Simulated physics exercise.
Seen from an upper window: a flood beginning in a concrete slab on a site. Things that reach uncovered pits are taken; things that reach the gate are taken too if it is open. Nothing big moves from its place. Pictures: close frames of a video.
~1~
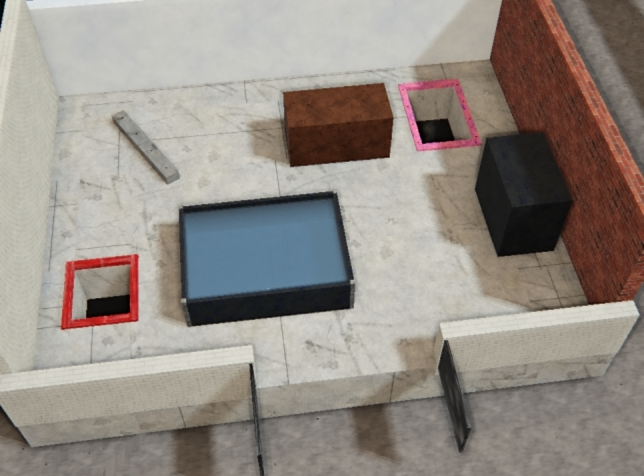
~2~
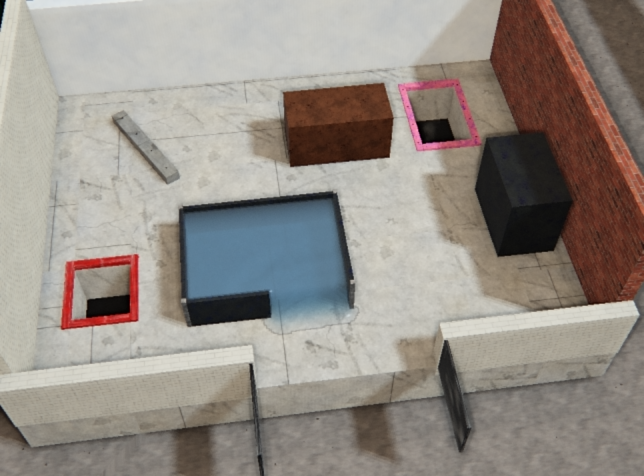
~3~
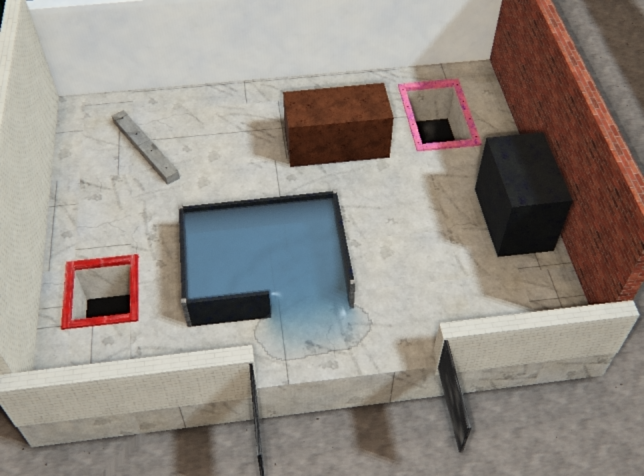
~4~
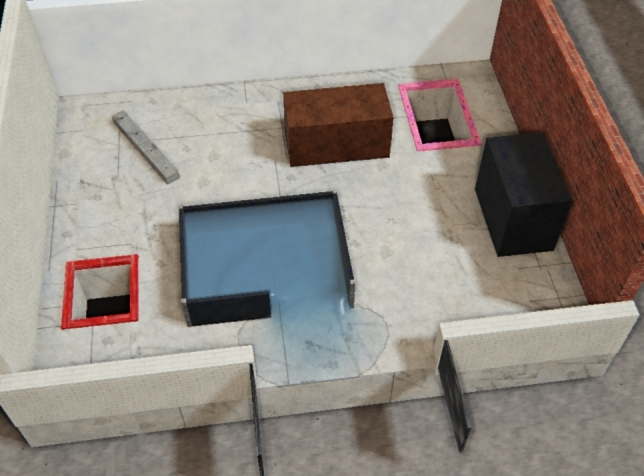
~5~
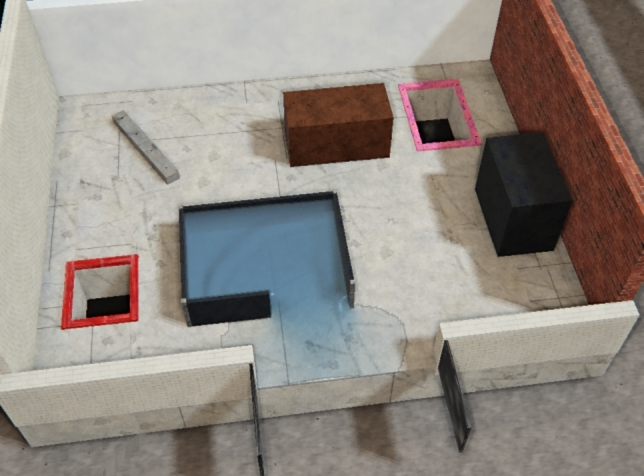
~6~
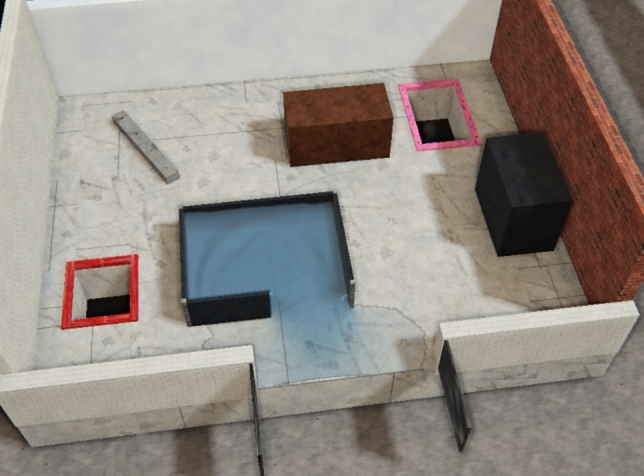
To begin with, a dark-sided tank of blue water sits whole and still on a pale walled slab, between a red-framed pit and a black block. Then the right part of its front side is gone, and water pours through the gap, spreading in a widening sheet toward the front opening.
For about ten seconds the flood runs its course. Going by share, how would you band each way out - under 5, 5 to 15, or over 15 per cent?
I would put the gate over 15 per cent; I would put the red pit under 5 per cent; I would put the pink pit under 5 per cent.
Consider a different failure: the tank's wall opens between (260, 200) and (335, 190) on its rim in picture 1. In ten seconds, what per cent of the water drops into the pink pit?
Per cent to pink: 4.
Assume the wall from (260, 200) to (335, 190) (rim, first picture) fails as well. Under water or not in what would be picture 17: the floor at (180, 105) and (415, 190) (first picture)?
Result, point by point: Inundated; inundated.
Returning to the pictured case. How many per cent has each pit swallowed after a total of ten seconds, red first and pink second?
Roughly 0 percent first, and 0 percent second.
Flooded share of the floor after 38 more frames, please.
I reckon around 10 %.
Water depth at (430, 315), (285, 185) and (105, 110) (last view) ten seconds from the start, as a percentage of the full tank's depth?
Readings in sequence: 0, 0, 0 percent.
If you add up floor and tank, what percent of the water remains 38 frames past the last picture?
That works out to about 32 percent.
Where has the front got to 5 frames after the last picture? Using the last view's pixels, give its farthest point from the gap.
I'd point to (139, 386).
A moment on, water covers 5 % of the floor; the gate 17 %, the red pit 0 %, the pink pit 0 %.
Next, water covers 5 % of the floor; the gate 34 %, the red pit 0 %, the pink pit 0 %.
Then, water covers 10 % of the floor; the gate 51 %, the red pit 0 %, the pink pit 0 %.
Later, water covers 10 % of the floor; the gate 68 %, the red pit 0 %, the pink pit 0 %.
In the end, water covers 10 % of the floor; the gate 81 %, the red pit 0 %, the pink pit 0 %.
